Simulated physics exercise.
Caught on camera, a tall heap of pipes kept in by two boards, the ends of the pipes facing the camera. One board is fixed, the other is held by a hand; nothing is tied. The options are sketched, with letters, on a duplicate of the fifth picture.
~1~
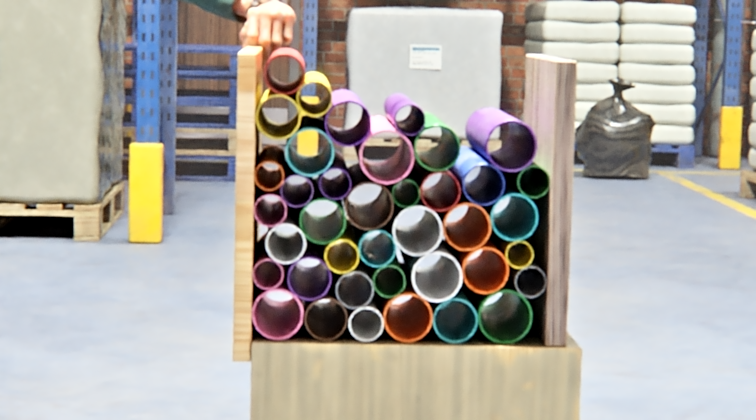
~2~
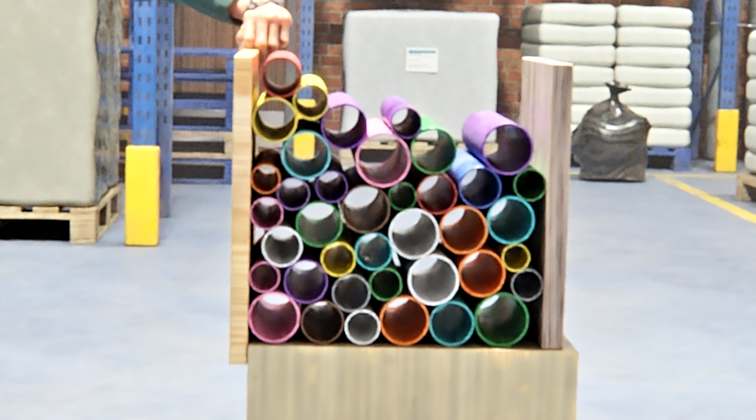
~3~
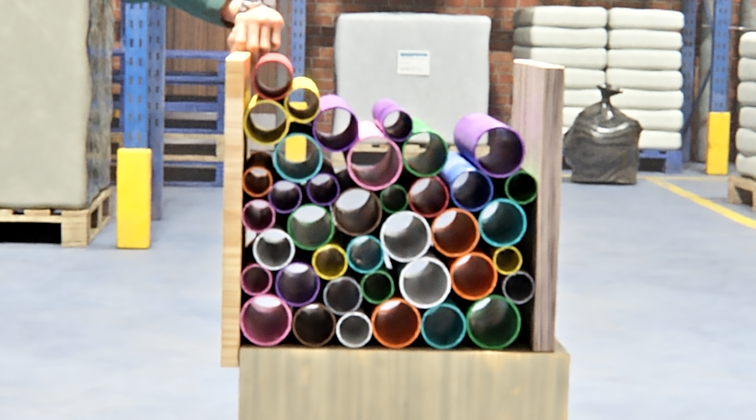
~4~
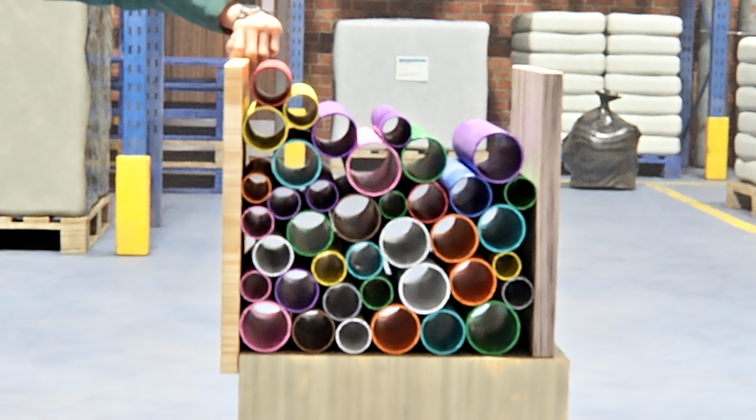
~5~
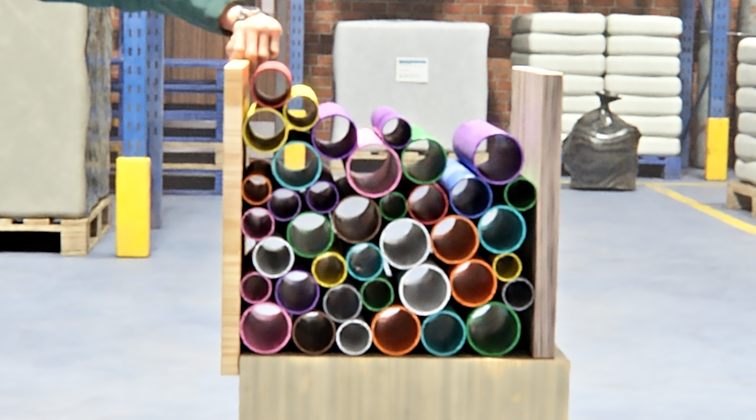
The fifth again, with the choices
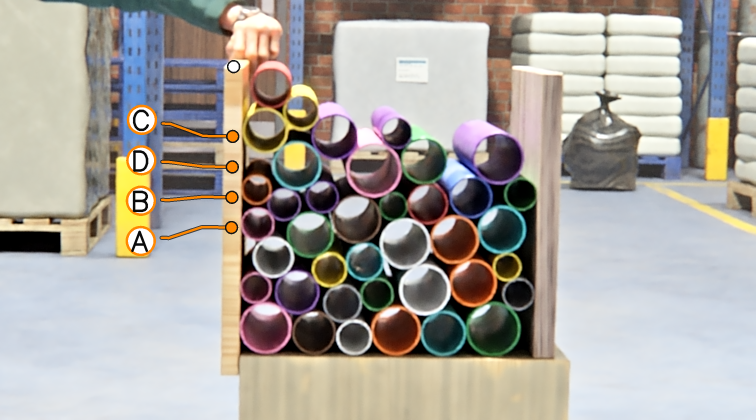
A tall heap of colourful pipes sat between two upright boards in a warehouse, a hand gripping the top of the left one, and nothing moved except the view, which shifted very slightly.
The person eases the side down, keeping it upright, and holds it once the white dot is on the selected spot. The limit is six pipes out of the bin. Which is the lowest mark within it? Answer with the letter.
A is the limit.
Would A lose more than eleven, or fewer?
Fewer than eleven.
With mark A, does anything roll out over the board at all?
Yes.
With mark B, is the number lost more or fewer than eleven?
Fewer than eleven.
On the copy, A at (232, 228); B at (232, 197); C at (233, 136); D at (233, 167); the white dot at (234, 67).
On A. First, top of the board (242, 136).
Then, top of the board (241, 217).
Finally, top of the board (241, 227), four out over the board.
By contrast, B three out over the board; C none out over the board; D one out over the board.
